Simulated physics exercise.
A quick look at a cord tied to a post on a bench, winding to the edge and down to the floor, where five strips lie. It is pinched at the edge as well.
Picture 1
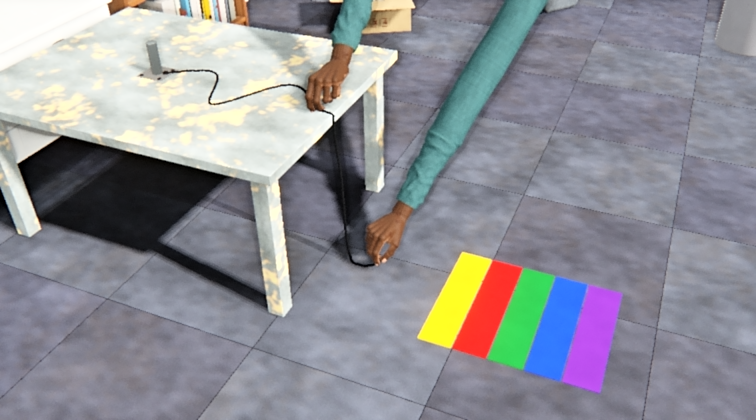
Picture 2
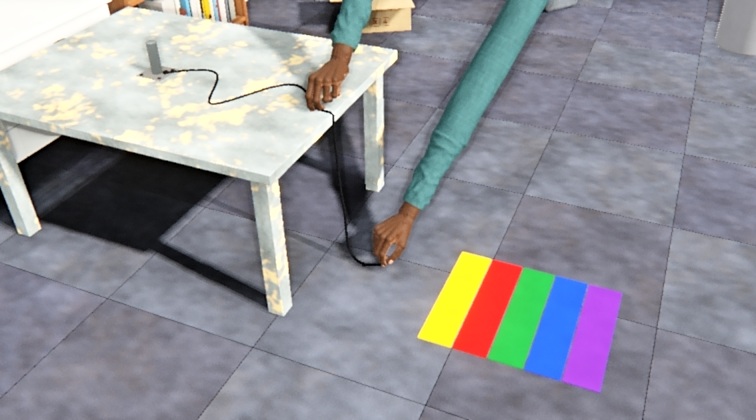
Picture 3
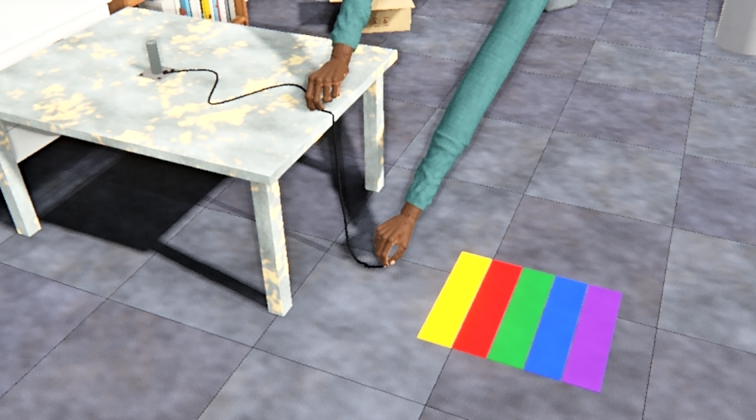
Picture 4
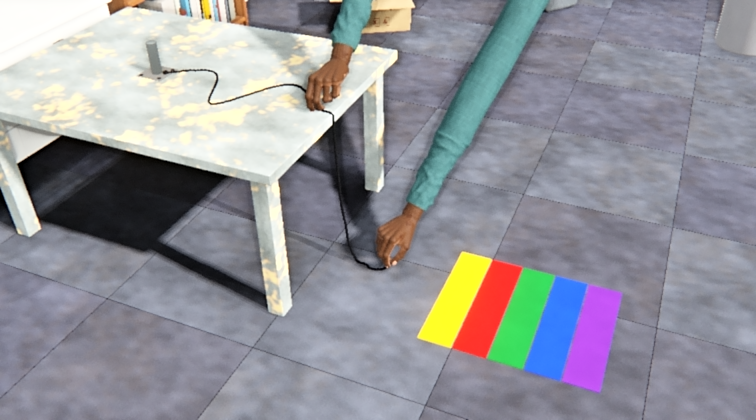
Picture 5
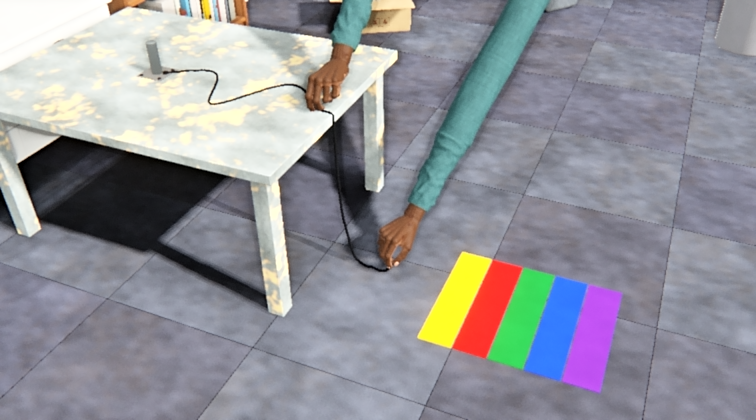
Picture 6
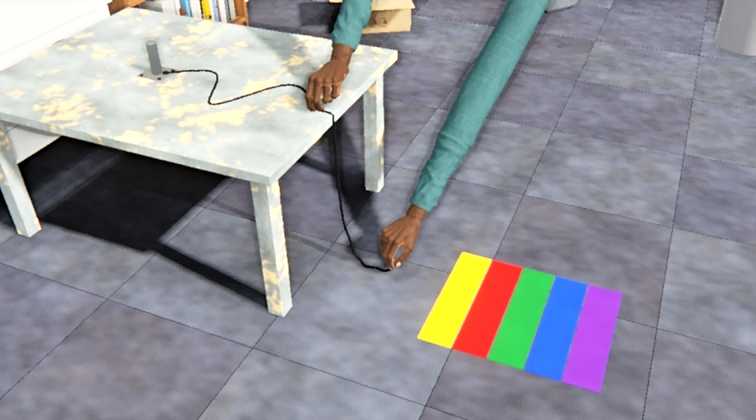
At first, one hand pins a dark cord at the edge of a mottled table while another holds its lower end near the floor, left of five coloured strips. The lower hand then shifts slightly right toward the yellow strip, drawing the cord's end along in small, slowing movements, while the upper hand stays still.
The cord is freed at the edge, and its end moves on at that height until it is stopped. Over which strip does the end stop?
Over purple.
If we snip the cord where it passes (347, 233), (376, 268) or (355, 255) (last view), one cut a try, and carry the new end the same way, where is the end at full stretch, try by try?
The places are (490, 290), (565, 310) and (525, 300).
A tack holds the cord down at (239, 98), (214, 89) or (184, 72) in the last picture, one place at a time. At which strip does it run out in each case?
In that order: Green; blue; purple.
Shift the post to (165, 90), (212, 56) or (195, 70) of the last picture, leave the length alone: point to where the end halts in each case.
The places are (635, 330), (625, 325) and (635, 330).
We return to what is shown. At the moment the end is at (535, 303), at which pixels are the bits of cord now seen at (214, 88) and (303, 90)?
At (242, 87), then (342, 142).
Soon after, end near (534, 303); over green.
Then, end near (574, 313); over blue.
At full stretch, end near (598, 320); over purple. The end stops over the purple strip.
